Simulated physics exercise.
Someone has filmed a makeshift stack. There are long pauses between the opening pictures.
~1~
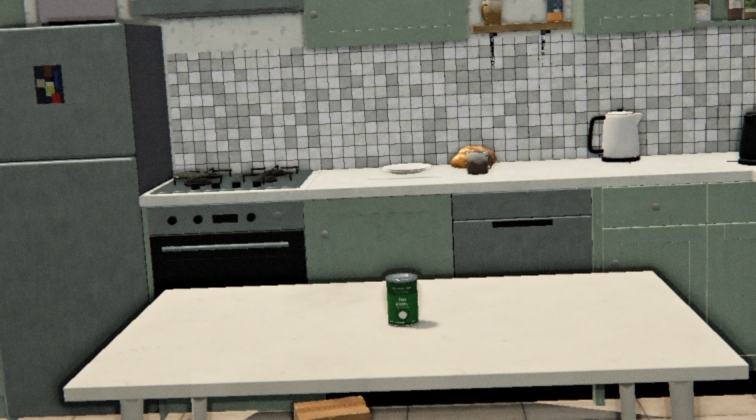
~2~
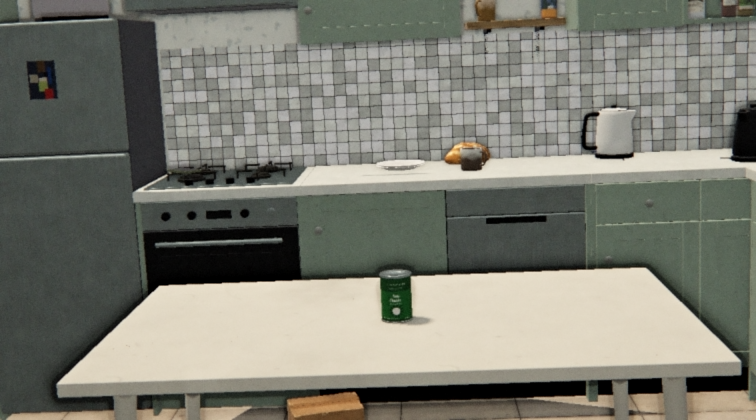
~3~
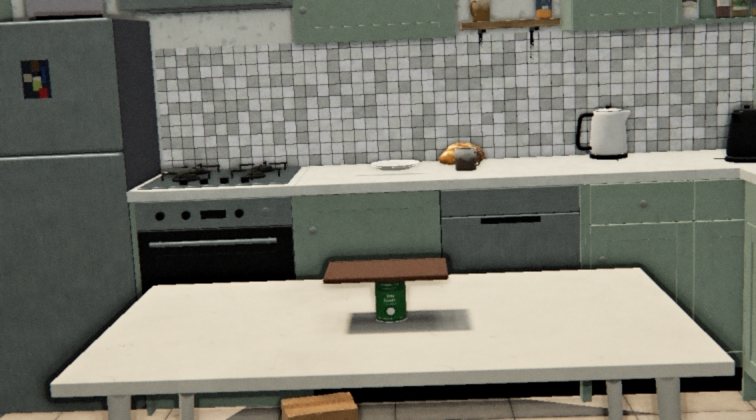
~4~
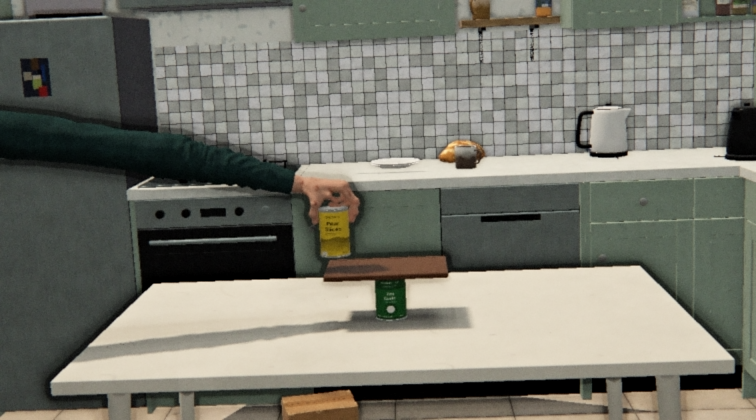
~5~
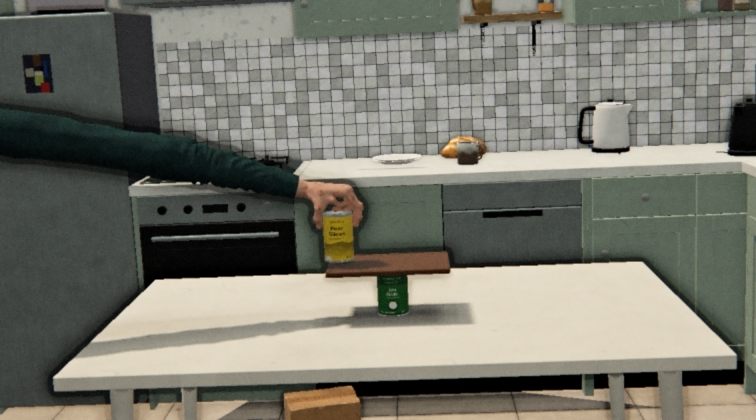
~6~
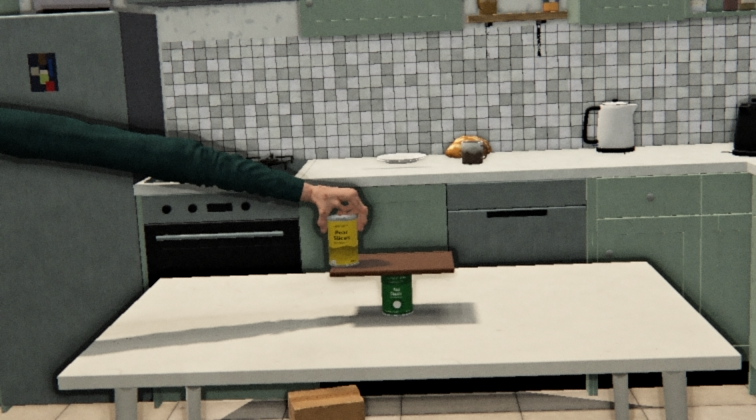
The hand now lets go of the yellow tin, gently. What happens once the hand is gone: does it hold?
As it turns out, it gives way.
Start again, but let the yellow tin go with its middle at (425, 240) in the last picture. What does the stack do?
Then it comes apart.
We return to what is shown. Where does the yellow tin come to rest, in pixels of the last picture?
Near (301, 303).
Then, 0.30 s on from there, yellow tin now fallen; brown lid turned 45° from how it was put.
Then, 0.40 s on from there, brown lid turned 69° from how it was put.
In the end, fallen, yellow tin; toppled in the stack, brown lid; green tin unmoved. At the end, from the last picture's camera, yellow tin near (301, 303). The stack loses its balance.
